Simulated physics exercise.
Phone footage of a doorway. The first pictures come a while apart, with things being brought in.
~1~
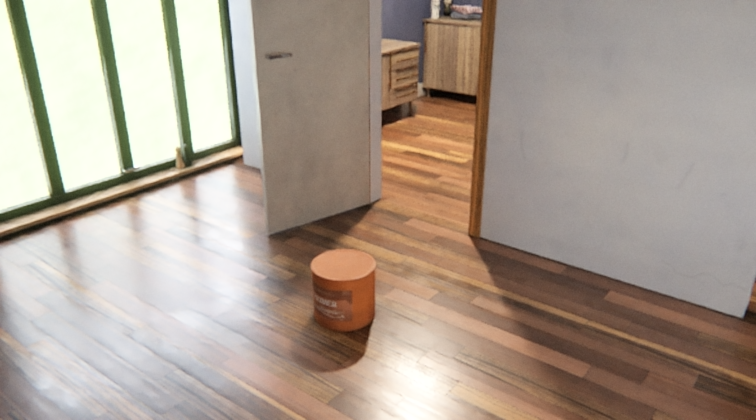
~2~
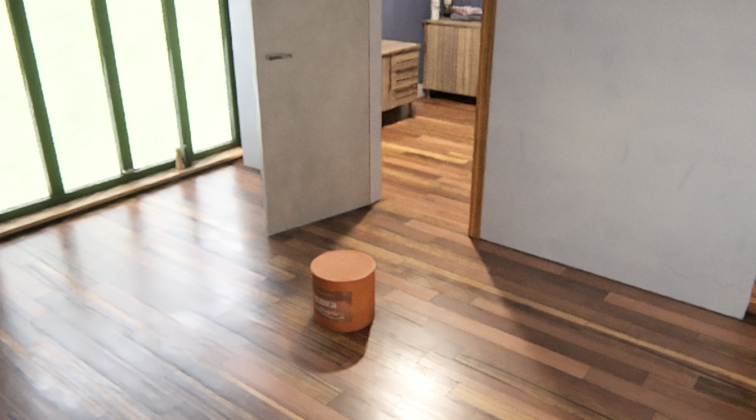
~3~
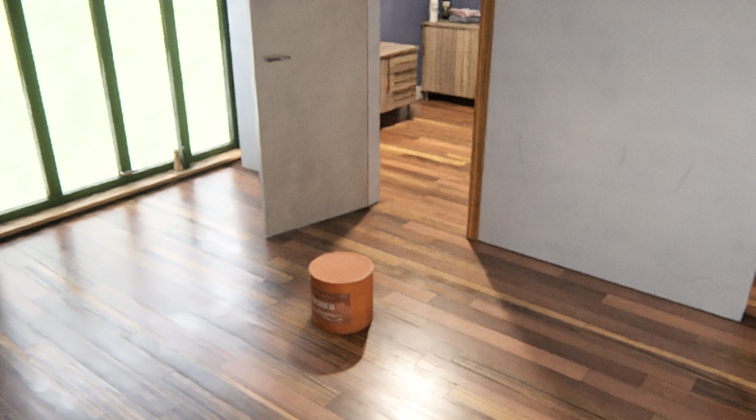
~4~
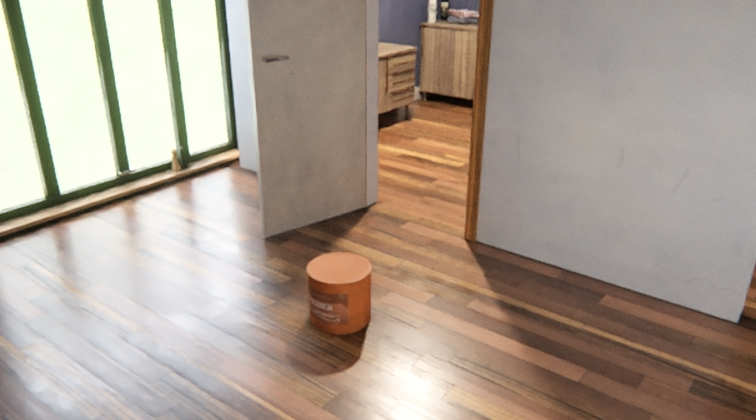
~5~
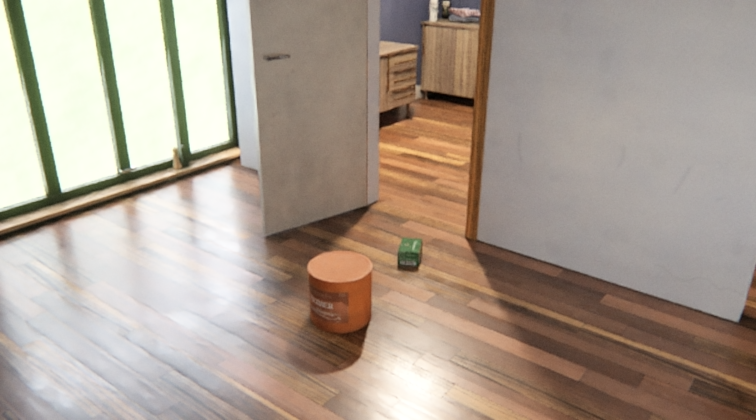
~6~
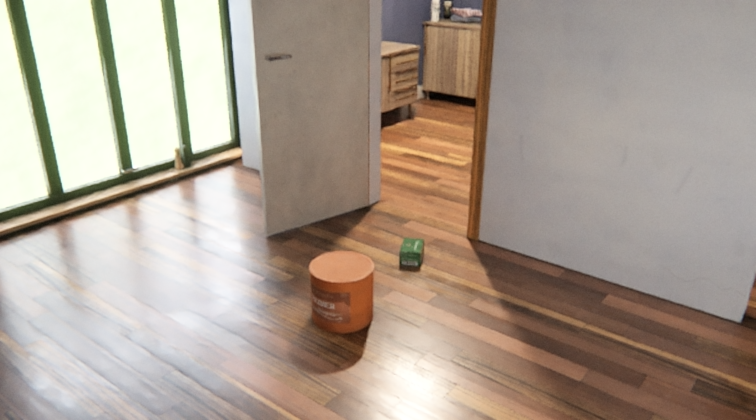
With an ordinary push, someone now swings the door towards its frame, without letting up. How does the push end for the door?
Basically the door isn't held back by anything.
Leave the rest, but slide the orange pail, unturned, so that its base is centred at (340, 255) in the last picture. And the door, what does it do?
The door gets held up.
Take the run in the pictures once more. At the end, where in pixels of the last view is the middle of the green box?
Looks like it settles somewhere around (438, 252).
Then, 1.10 s on from there, door at 60°.
Then, 1.60 s on from there, door at 30°; green box shifted a little near (427, 252).
In the end, door at 0°; moved from the start, green box; orange pail unmoved. At the end, from the last picture's camera, green box near (438, 252).
